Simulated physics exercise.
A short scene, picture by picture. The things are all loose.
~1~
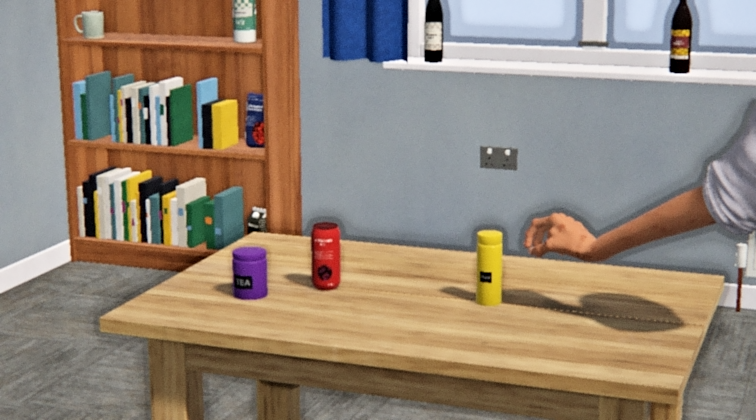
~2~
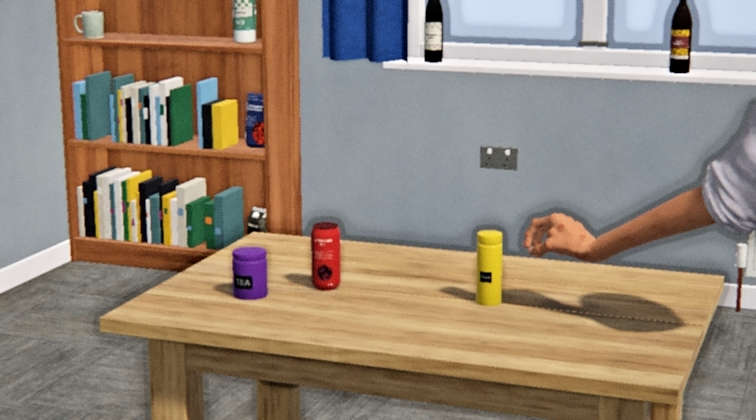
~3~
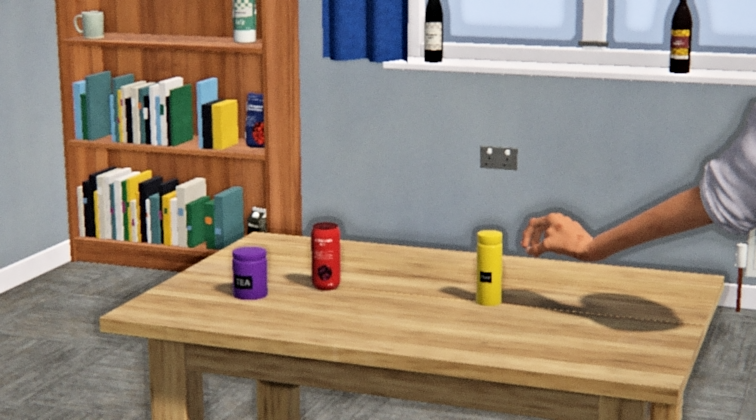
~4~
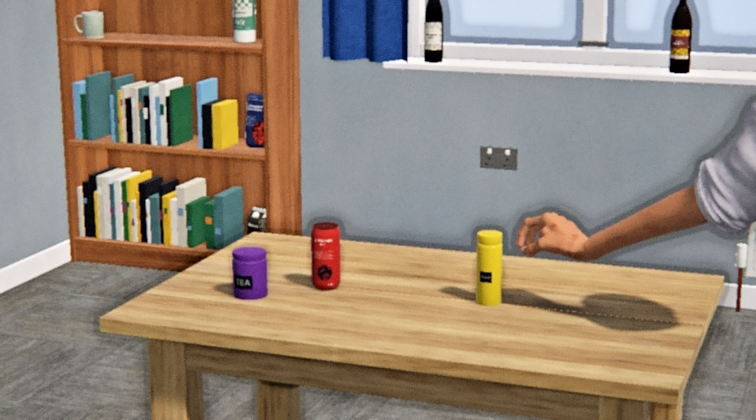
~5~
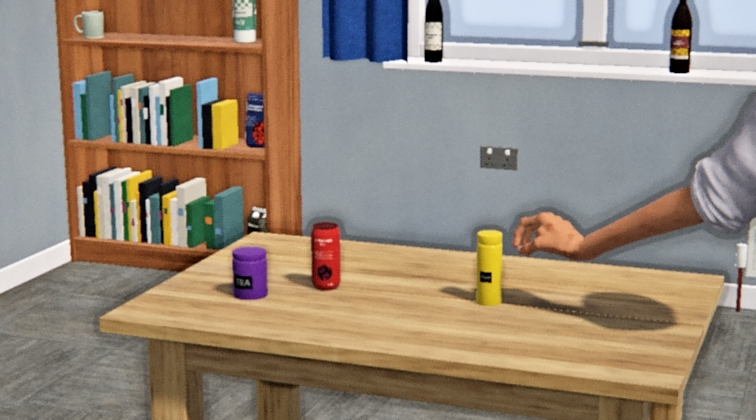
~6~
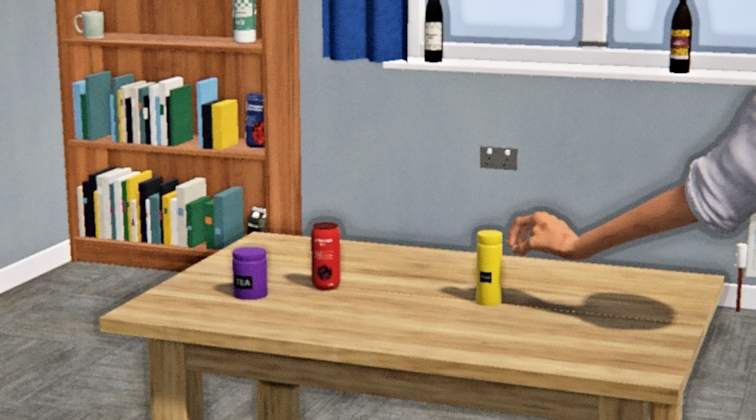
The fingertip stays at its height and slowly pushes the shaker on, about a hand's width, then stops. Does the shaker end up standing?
No - it is knocked over.
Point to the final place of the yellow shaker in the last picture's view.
The object finishes roughly at pixel (439, 285).
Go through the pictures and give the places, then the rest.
Yellow shaker (489, 268), in the first frame.
Yellow shaker (489, 268), in the second frame.
Yellow shaker (489, 268), in the third frame.
Yellow shaker (489, 268), in the fourth frame.
Yellow shaker (489, 268), in the fifth frame.
Yellow shaker (489, 268), in the sixth frame.
Then, 0.60 s after the last picture, yellow shaker tipped 36° from how it was near (466, 265).
Then, 0.80 s after the last picture, yellow shaker on its side near (439, 285).
At rest, tipped over on the table, yellow shaker. Seen from the same camera at the end, yellow shaker near (439, 285).
